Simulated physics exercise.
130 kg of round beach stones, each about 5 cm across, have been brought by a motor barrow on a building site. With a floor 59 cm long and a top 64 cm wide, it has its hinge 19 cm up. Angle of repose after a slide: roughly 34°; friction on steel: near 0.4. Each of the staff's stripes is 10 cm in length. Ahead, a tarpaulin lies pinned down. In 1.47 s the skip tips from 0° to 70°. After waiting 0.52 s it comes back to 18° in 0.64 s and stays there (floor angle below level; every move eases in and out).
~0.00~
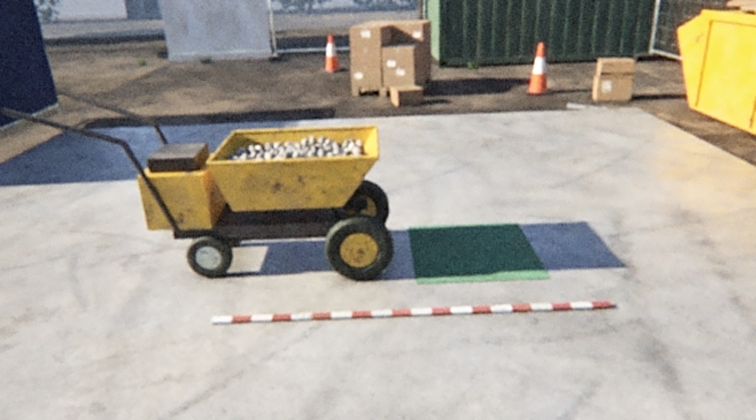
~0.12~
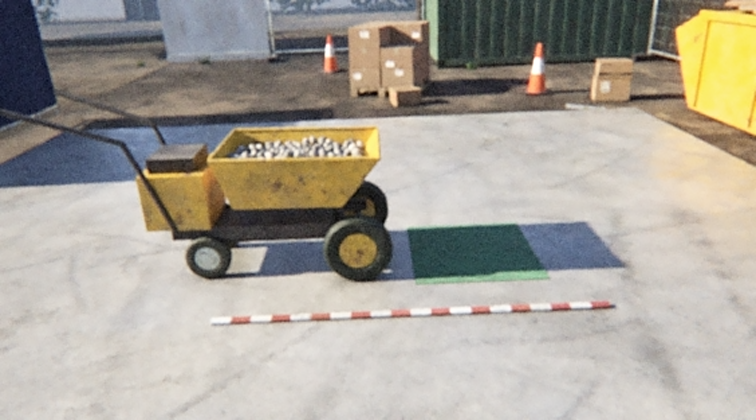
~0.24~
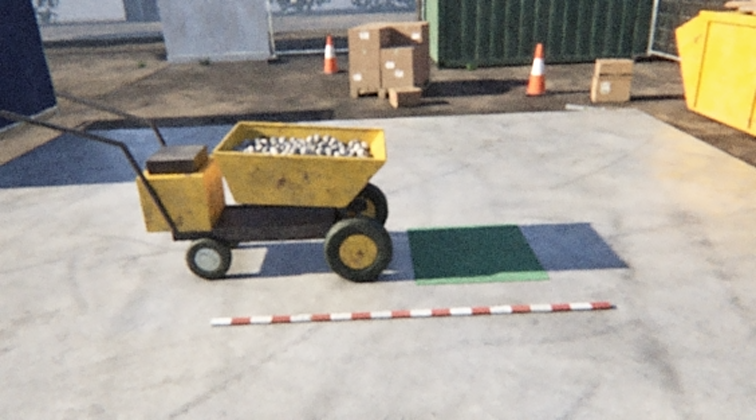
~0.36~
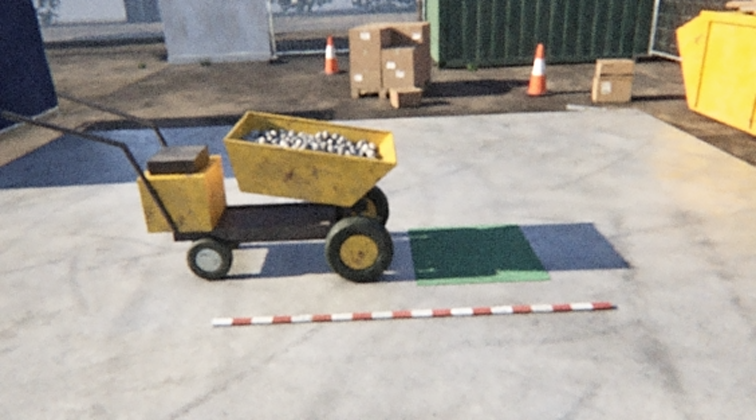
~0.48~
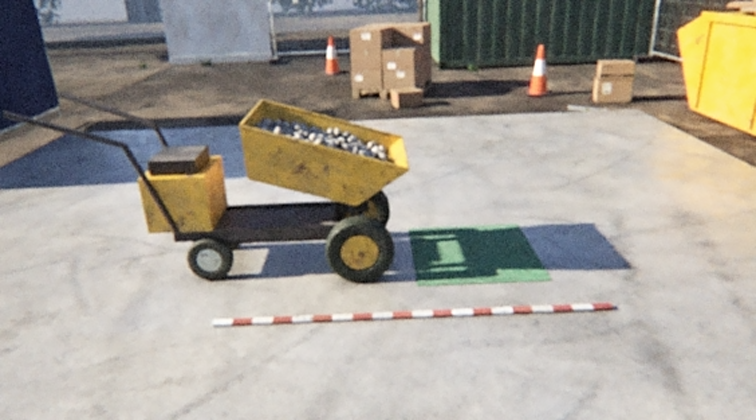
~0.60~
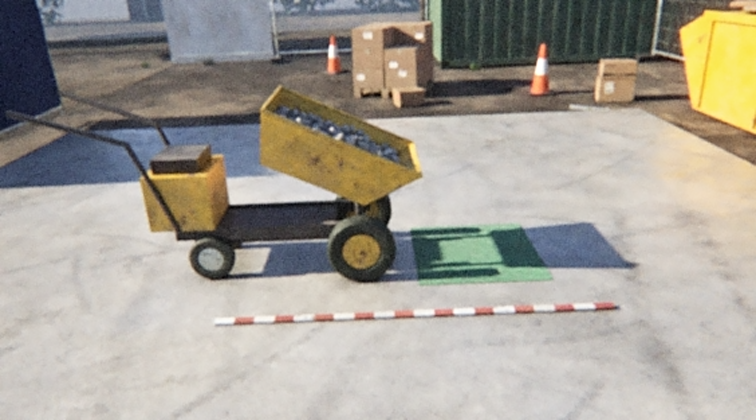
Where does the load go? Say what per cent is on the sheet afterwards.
About 60 per cent.
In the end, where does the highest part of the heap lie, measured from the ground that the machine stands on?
Height: About 18 cm above ground level.
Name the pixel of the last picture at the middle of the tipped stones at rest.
Look at roughly (503, 248).
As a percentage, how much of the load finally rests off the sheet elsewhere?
Some 40 per cent of the load.
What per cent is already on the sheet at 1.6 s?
50 per cent or so by then.
After 1.1 s the floor is at 59°; 99 % in the skip, 1 % on the sheet; the foremost stones are at (463, 205).
After 1.6 s the floor is at 70°; 43 % in the skip, 50 % on the sheet, 7 % off the sheet elsewhere; the foremost stones are at (573, 254).
After 3.1 s the floor is at 18°; 2 % in the skip, 1 % short of the sheet, 58 % on the sheet, 39 % off the sheet elsewhere; the foremost stones are at (687, 243).
After 5.0 s the floor is at 18°; 2 % in the skip, 1 % short of the sheet, 58 % on the sheet, 39 % off the sheet elsewhere; the foremost stones are at (687, 243).
